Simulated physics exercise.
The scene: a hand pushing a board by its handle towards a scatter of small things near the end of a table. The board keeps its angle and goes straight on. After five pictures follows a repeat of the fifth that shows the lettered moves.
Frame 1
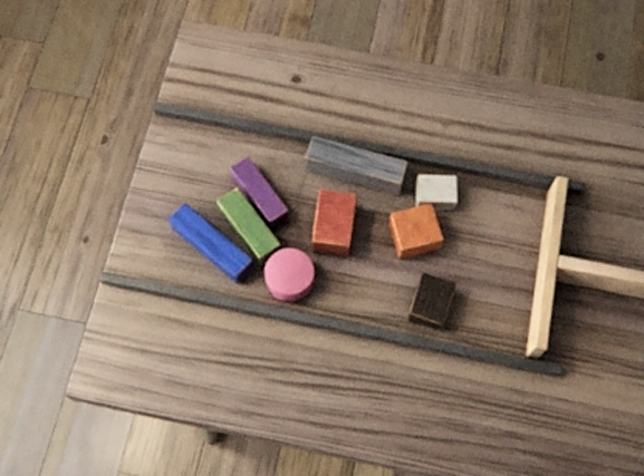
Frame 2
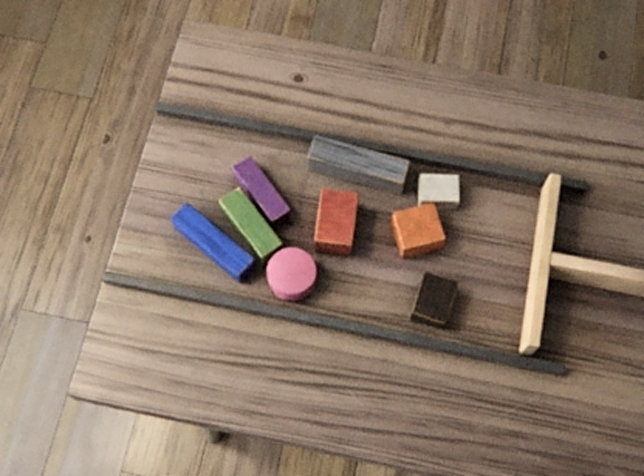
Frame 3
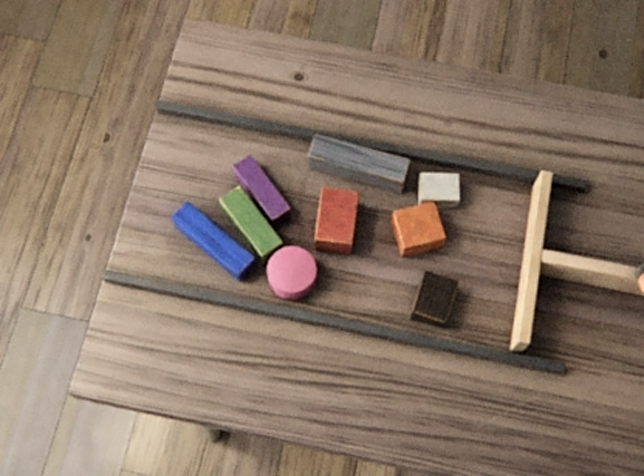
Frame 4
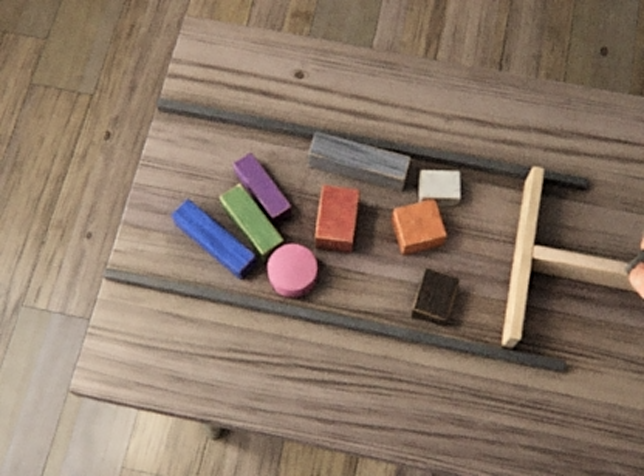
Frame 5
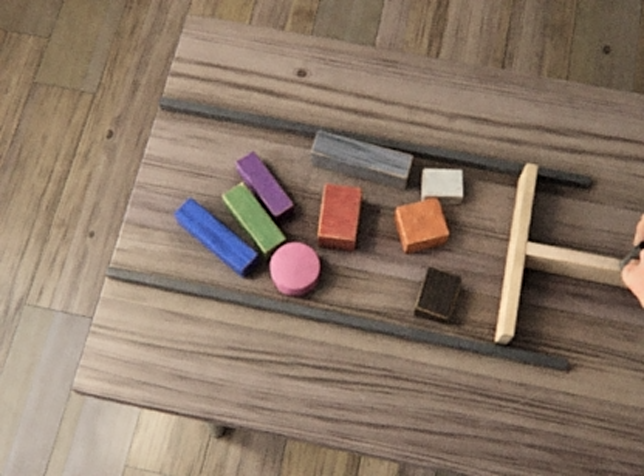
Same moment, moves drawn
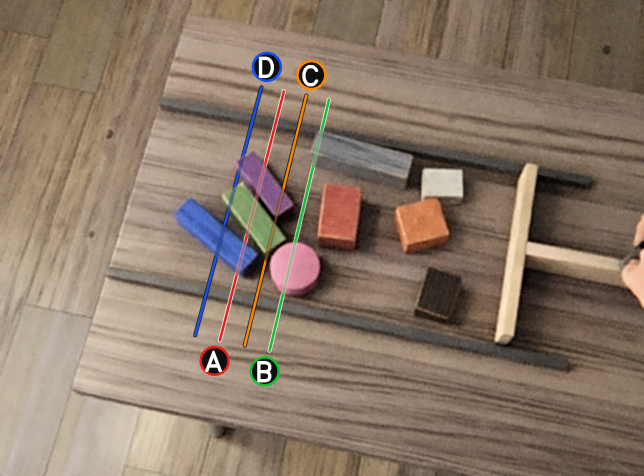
On a wooden table set over a plank floor, colourful blocks and bars lie scattered between two dark strips, with a T-shaped wooden board to their right. The board slides a short way left towards them, a hand coming into view on its handle, while the blocks stay essentially in place.
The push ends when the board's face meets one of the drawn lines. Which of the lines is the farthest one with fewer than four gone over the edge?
D is the last line within the limit.
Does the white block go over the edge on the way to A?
By then, no.
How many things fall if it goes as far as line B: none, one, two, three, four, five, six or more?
In all, none.
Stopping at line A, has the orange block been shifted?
By then, yes.
On the marked copy, A at (254, 209); B at (301, 219); C at (277, 214); D at (230, 205).
With D. Early on, board (414, 226); grey stick (331, 156); white block (397, 177).
Further on, board (311, 206); blue stick (179, 236); purple bar (202, 169).
At the end, board (231, 190); green bar over the edge; blue stick over the edge; three fallen.
As for the rest, A is within the limit but short; B is within the limit but short; C is within the limit but short.
